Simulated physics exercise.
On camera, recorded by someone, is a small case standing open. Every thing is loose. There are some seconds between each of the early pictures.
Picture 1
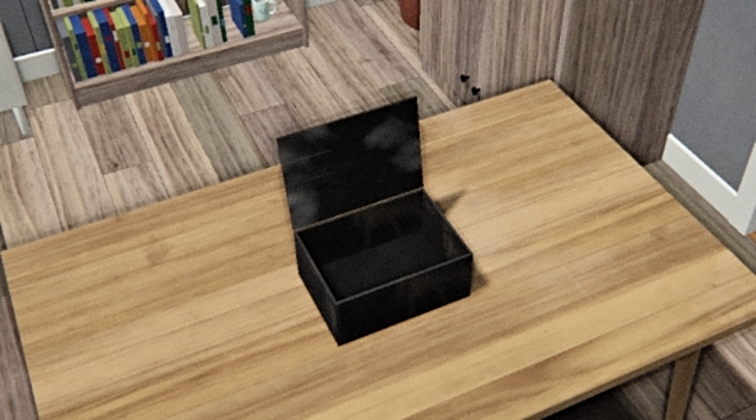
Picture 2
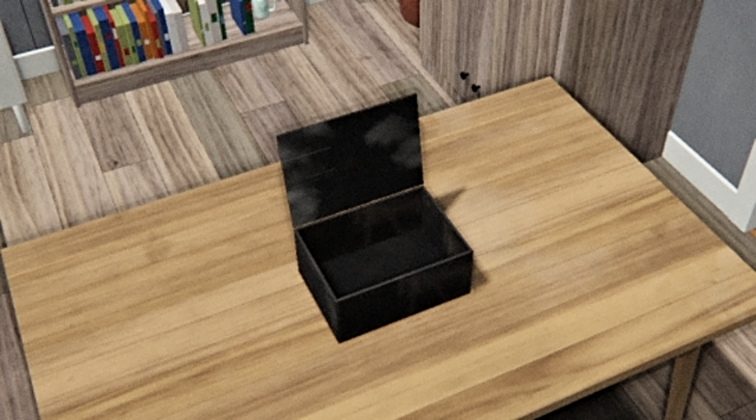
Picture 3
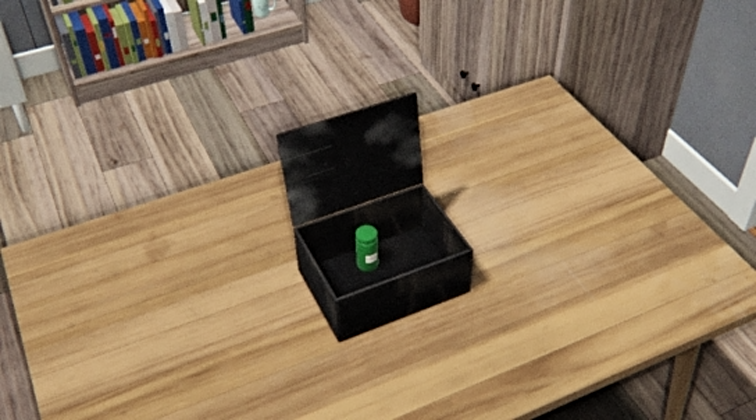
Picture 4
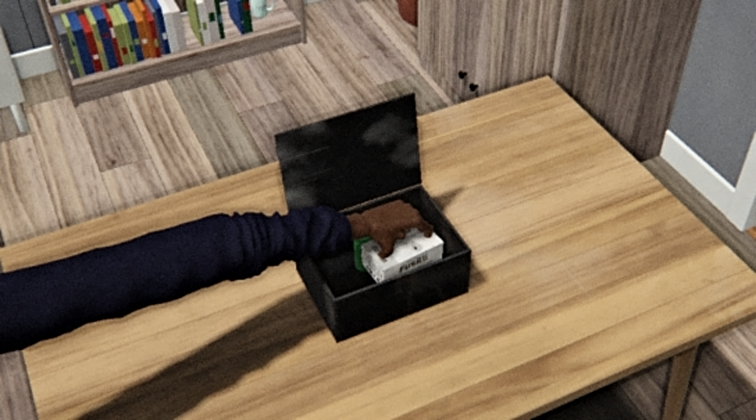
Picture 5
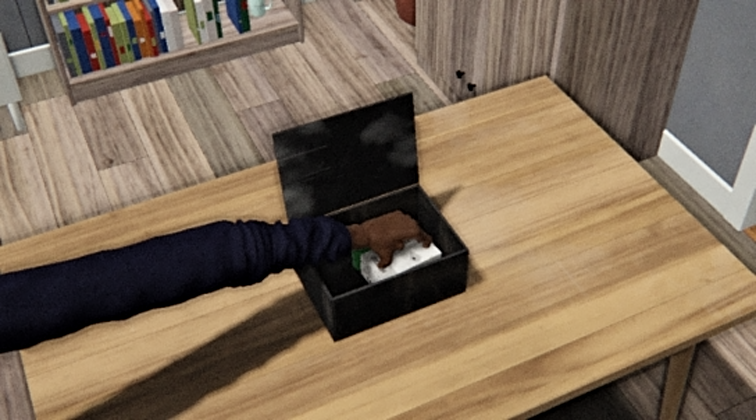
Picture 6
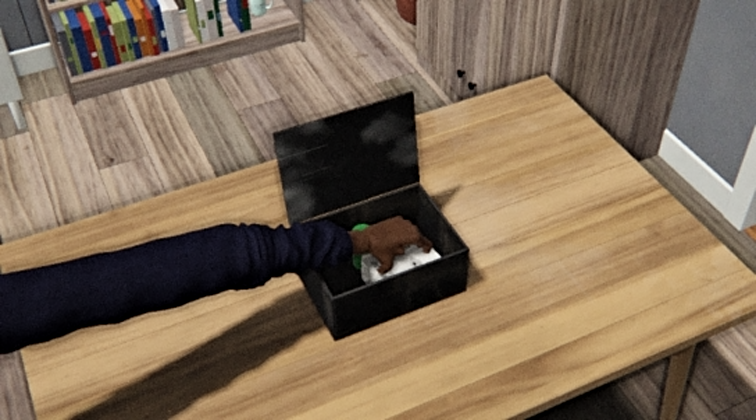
On a wooden table, an open black box sat empty until a green bottle appeared inside, and then a dark-sleeved arm reached in from the left and lowered a white carton into the box.
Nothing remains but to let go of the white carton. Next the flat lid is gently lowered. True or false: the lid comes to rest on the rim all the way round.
True.
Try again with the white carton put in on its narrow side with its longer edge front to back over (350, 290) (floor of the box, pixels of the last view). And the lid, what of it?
In that case, no gap is left.
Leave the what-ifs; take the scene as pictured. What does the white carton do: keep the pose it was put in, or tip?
By the end it has kept its angle.
Then, 1.30 s past the last view, lid 83° above the rim.
Then, 1.70 s past the last view, lid 47° above the rim.
Then, 1.90 s past the last view, lid 16° above the rim.
Finally, lid shut; both still in place. Final places as the last picture's camera would see them, white carton near (401, 269).
